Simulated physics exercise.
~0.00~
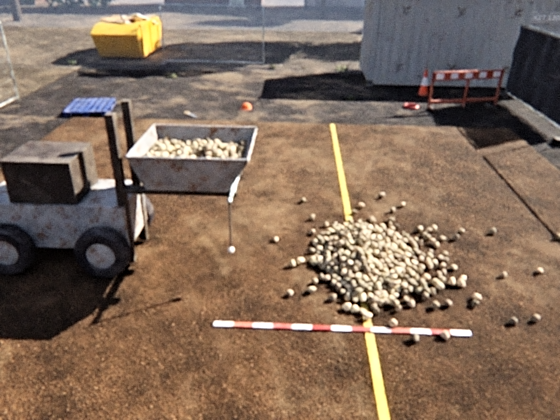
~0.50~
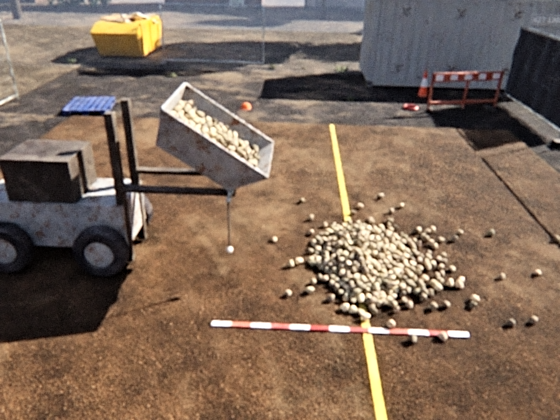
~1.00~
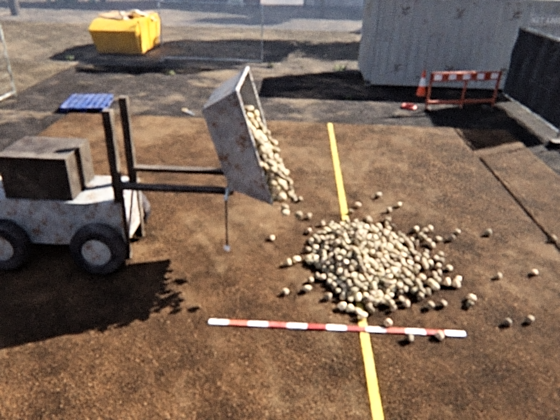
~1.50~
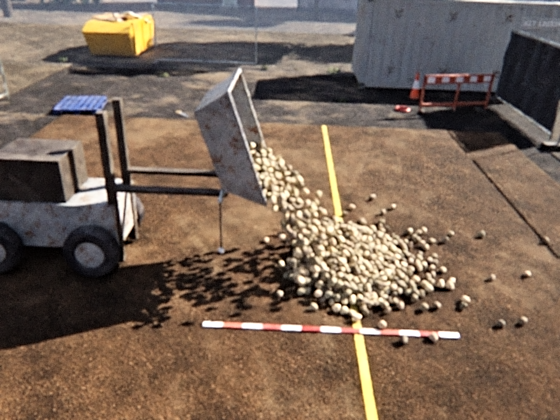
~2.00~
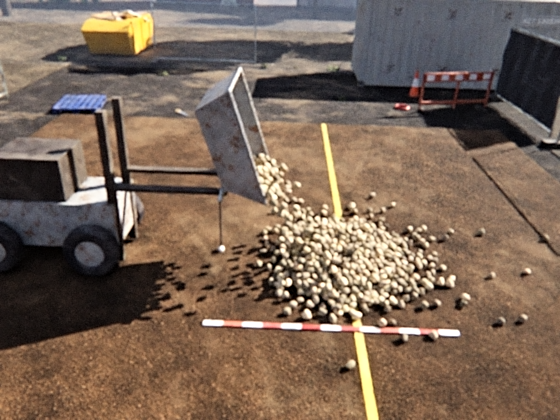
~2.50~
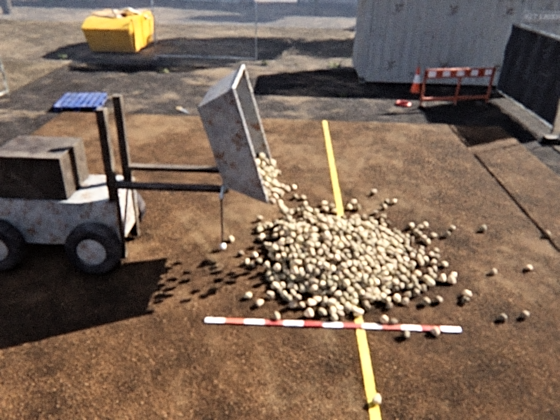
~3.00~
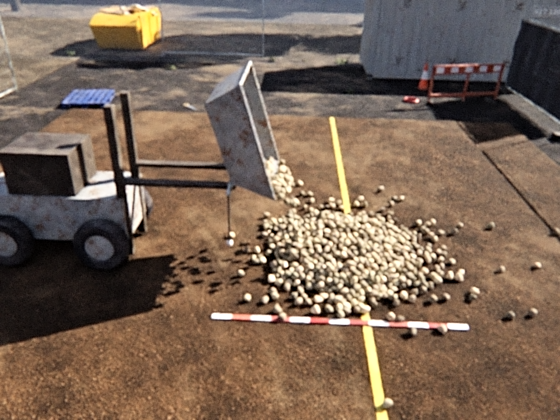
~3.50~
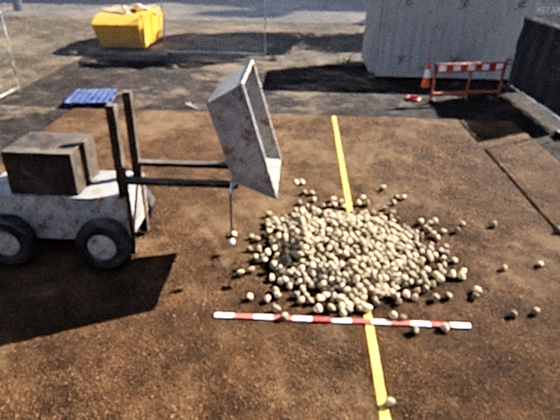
On a dirt yard, a small wheeled loader tips its skip, pouring pale stones onto a pile across a yellow line until empty.
